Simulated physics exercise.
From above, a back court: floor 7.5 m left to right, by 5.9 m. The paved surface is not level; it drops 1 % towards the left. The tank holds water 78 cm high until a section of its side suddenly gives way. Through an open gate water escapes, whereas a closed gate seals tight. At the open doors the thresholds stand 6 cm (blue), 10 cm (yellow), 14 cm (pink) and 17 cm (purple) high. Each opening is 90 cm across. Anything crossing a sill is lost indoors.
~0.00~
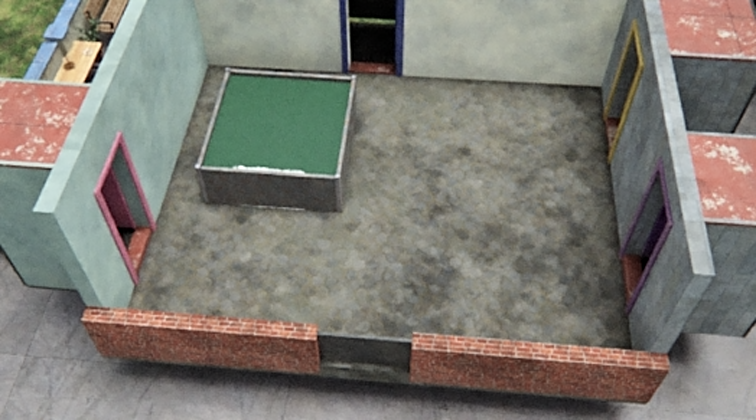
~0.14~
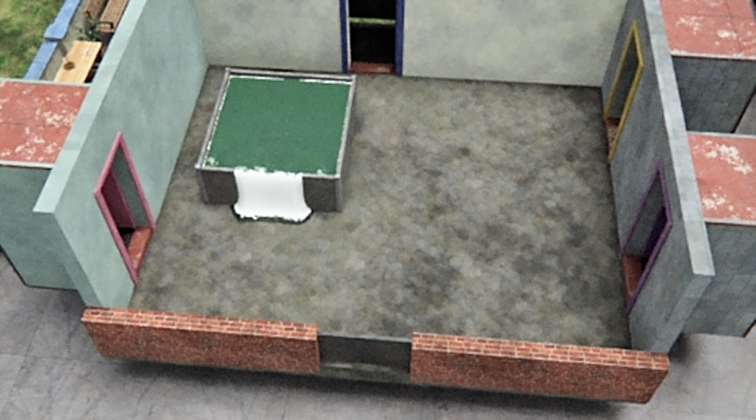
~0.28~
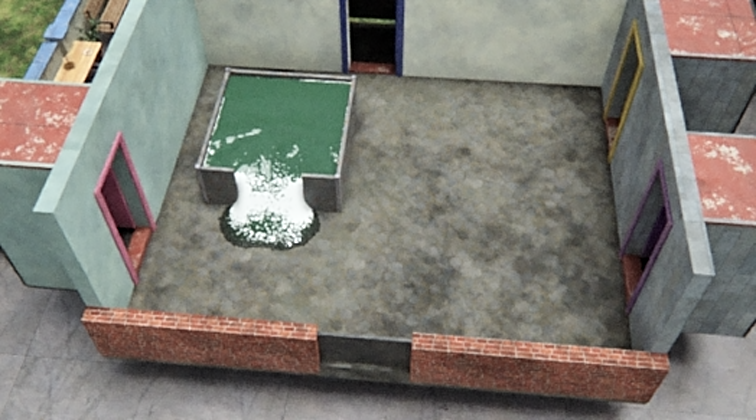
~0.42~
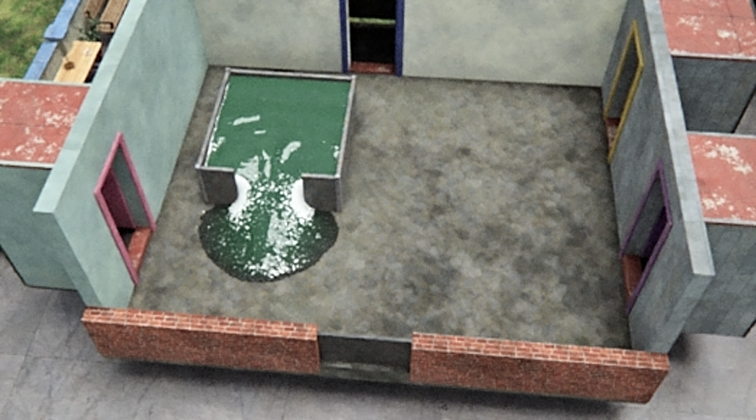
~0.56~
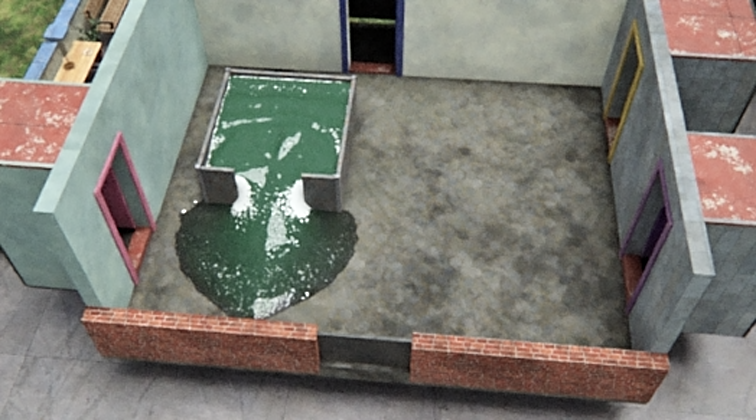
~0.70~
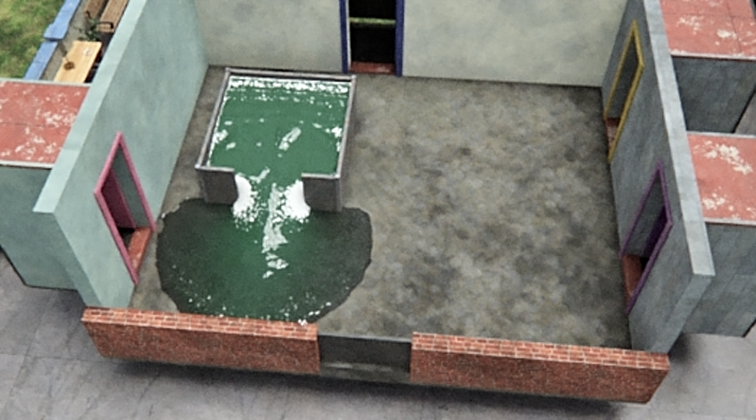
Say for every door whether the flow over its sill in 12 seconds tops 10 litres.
At the end, blue door: Surplus; yellow door: Short; pink door: Surplus; purple door: Short.
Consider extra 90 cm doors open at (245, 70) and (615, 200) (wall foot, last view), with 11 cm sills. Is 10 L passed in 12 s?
In that order: Over, under.
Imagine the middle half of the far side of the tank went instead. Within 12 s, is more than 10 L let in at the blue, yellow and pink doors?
Blue: Exceeding the limit; yellow: Exceeding the limit; pink: Within the limit.
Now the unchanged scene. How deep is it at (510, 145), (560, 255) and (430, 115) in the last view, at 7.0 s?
5, 11, 3 cm.
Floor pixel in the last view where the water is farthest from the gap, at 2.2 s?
Point: Roughly (554, 369).
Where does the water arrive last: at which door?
That's the blue door.
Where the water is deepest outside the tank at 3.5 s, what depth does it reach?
Peak depth: Approx. 30 cm.
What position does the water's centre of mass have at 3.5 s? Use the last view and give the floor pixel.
I'd say somewhere around (296, 228).
After 1.4 s water covers 25 % of the floor and is deepest (56 cm) near (120, 334); blue door not reached, yellow door not reached, pink door 10 cm at the sill, 0 L in, purple door not reached.
After 2.2 s water covers 30 % of the floor and is deepest (45 cm) near (192, 340); blue door not reached, yellow door not reached, pink door 17 cm at the sill, 1 L in, purple door not reached.
After 3.5 s water covers 50 % of the floor and is deepest (30 cm) near (120, 334); blue door not reached, yellow door not reached, pink door 18 cm at the sill, 24 L in, purple door 15 cm at the sill, 0 L in.
After 7.0 s water covers 90 % of the floor and is deepest (23 cm) near (208, 69); blue door 3 cm at the sill, 0 L in, yellow door 5 cm at the sill, 0 L in, pink door 14 cm at the sill, 45 L in, purple door 13 cm at the sill, 0 L in.
After 12.0 s water covers 100 % of the floor and is deepest (14 cm) near (317, 88); blue door 11 cm at the sill, 53 L in, yellow door 10 cm at the sill, 4 L in, pink door 8 cm at the sill, 46 L in, purple door 5 cm at the sill, 0 L in.
